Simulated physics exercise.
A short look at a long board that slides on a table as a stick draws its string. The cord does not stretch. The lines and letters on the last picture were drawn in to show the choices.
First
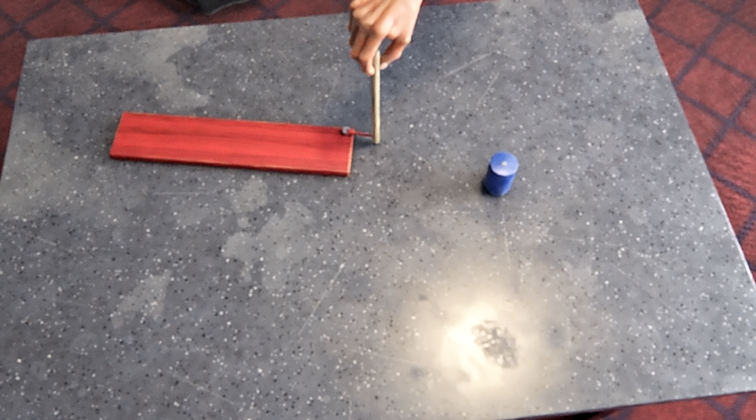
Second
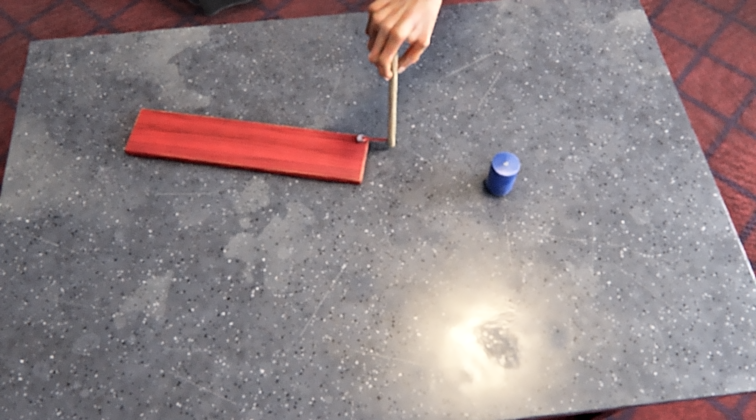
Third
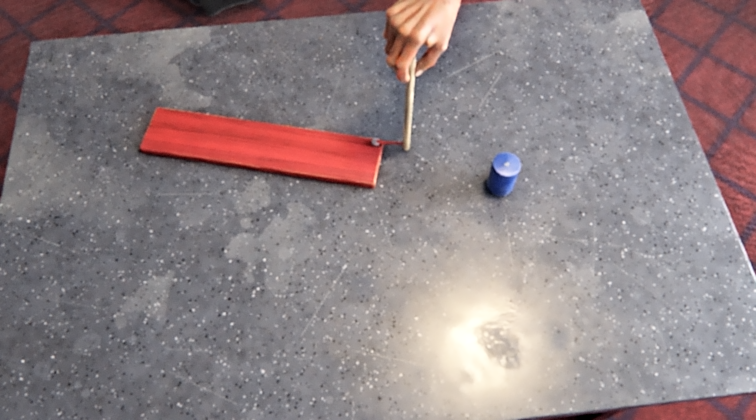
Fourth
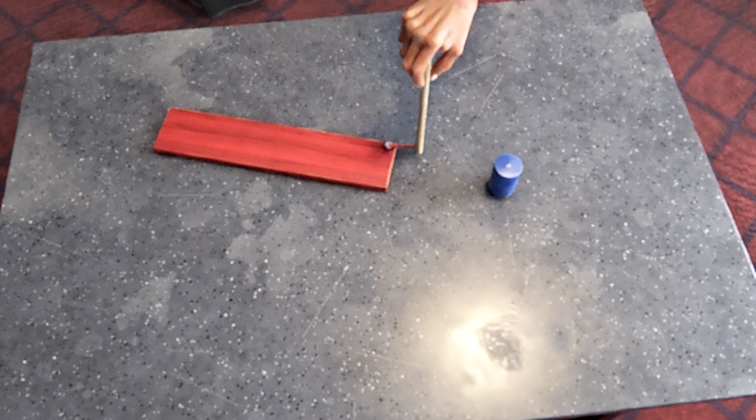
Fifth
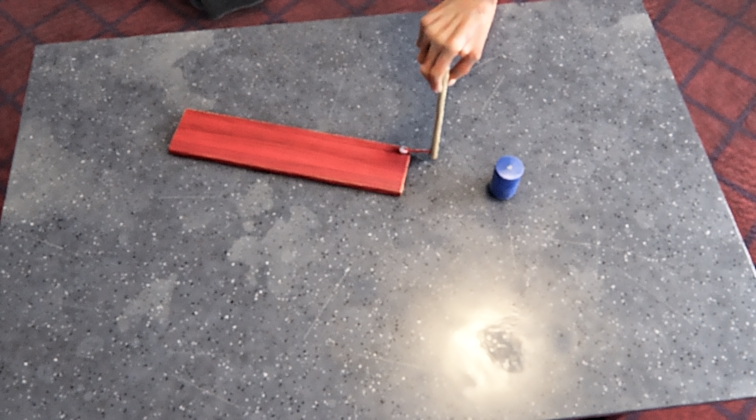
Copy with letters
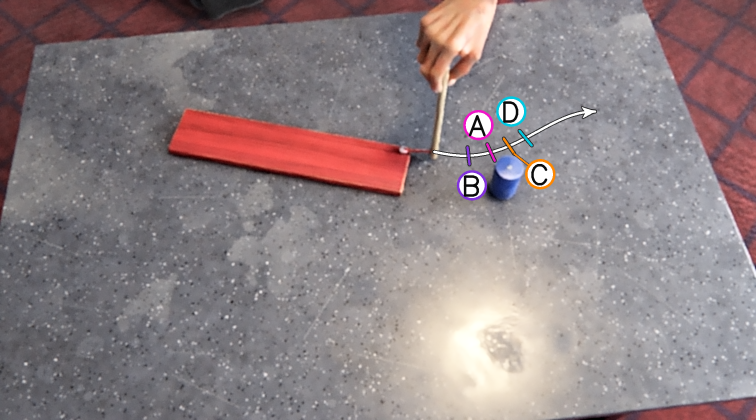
The clip opens on a speckled grey table with a long red board lying left of a small blue candle, while a hand holds a stick joined to the board's right end by a short string. The hand moves the stick steadily rightward, and the board slides a short way after it, narrowing the gap to the unmoving candle.
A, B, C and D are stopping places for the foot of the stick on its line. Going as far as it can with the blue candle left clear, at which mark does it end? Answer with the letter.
C.
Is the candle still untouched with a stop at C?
Yes.
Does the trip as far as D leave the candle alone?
For that mark, no.
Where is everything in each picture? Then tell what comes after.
Red board (233, 141); blue candle (500, 174), in the first frame.
Red board (247, 143); blue candle (502, 174), in the second frame.
Red board (262, 144); blue candle (503, 175), in the third frame.
Red board (275, 146); blue candle (505, 176), in the fourth frame.
Red board (289, 148); blue candle (506, 178), in the fifth frame.
On the marked copy, A at (491, 153); B at (469, 156); C at (509, 146); D at (526, 138); the route from (434, 152) via (523, 139) to (595, 111).
Following C. Soon after the start, foot of the stick (460, 157), middle of the board (314, 150).
Later, foot of the stick (488, 154), middle of the board (342, 151).
In the end, foot of the stick (509, 147), middle of the board (364, 150); nothing has been touched.
As for the rest, A is safe but short; B is safe but short; D is too far, the candle has been hit.
